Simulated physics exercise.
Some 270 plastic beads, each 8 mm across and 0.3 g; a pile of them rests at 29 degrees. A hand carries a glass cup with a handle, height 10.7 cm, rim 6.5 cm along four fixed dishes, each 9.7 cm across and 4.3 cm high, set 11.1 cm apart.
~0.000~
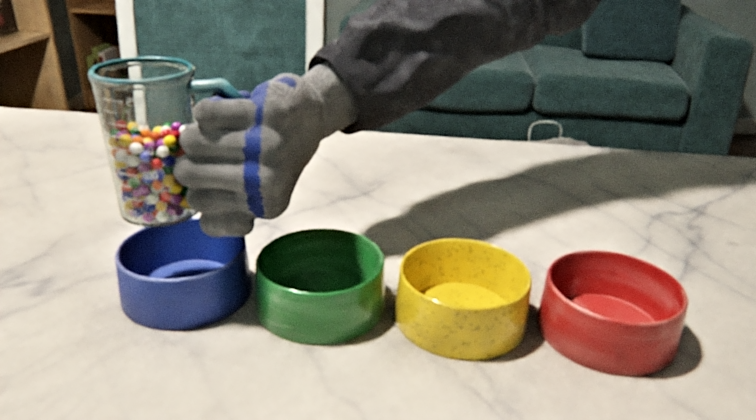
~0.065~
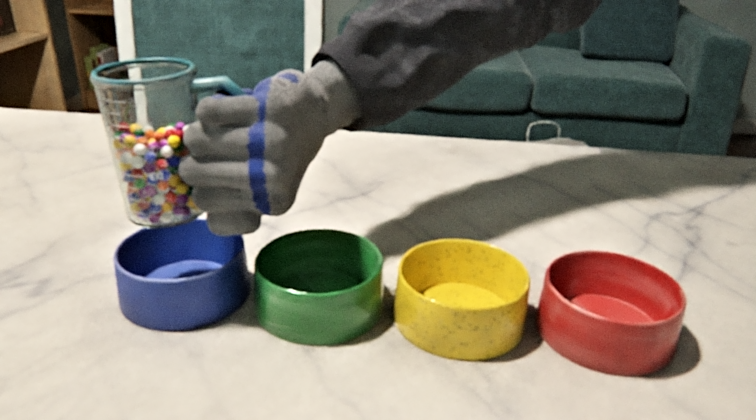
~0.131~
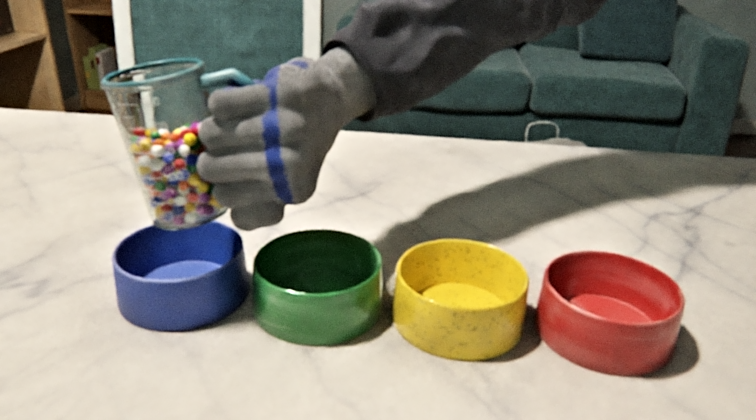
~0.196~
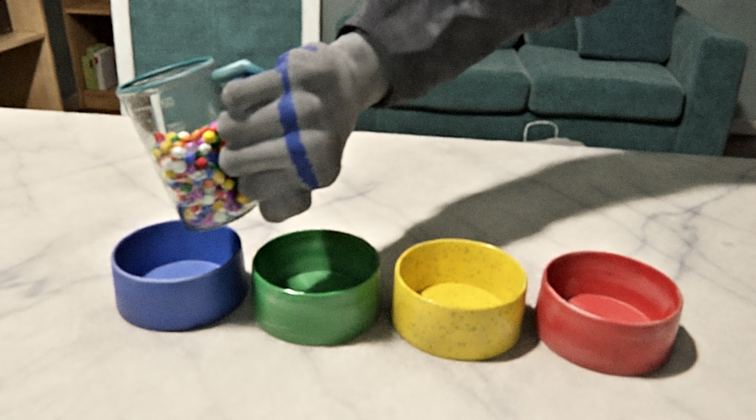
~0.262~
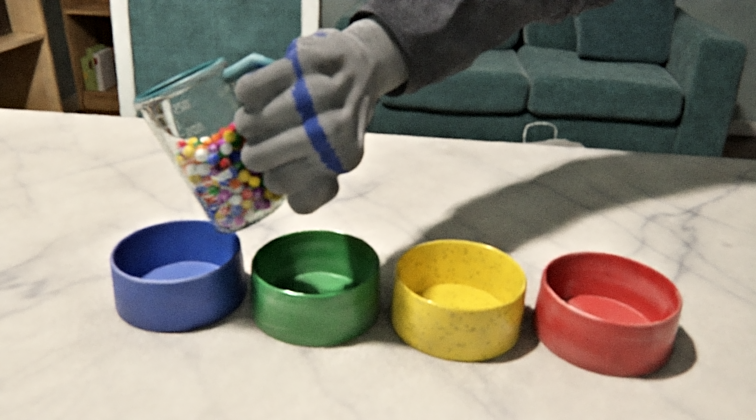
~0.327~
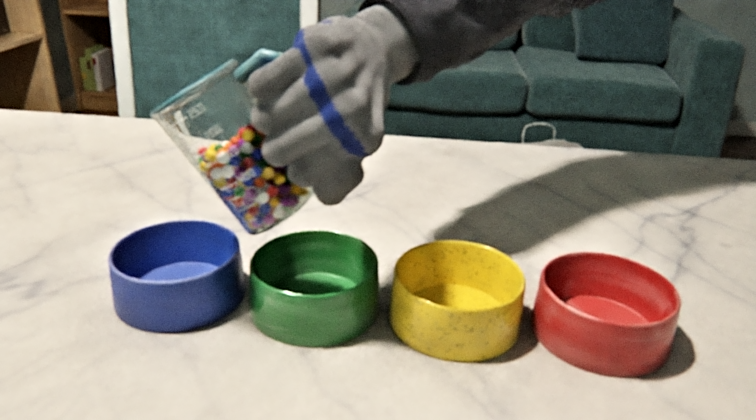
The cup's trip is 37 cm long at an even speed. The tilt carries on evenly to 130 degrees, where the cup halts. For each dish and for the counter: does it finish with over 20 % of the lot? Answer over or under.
Red under, blue under, green under, yellow over, counter under.
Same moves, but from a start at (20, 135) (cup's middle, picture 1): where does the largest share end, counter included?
The winner: Green.
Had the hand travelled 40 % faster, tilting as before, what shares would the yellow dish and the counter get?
Then: Yellow 10, counter 10.
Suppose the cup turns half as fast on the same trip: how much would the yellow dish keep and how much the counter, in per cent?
Yellow 10, counter 20.
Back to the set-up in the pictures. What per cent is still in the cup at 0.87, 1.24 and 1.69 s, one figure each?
In turn: 100, 15, 0.
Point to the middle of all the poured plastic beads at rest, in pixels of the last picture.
Around (457, 301).
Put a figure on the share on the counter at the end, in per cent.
About 5 per cent.
After 0.87 s, tilt 101 degrees; cup holds 100 %.
Then, at 1.24 s, tilt 130 degrees; cup holds 15 %, green 5 %, yellow 80 %.
After 1.69 s, tilt 130 degrees; cup holds 0 %, green 5 %, yellow 90 %.
In the end, at 2.0 s, red 0 %, blue 0 %, green 5 %, yellow 90 %, counter 5 %.
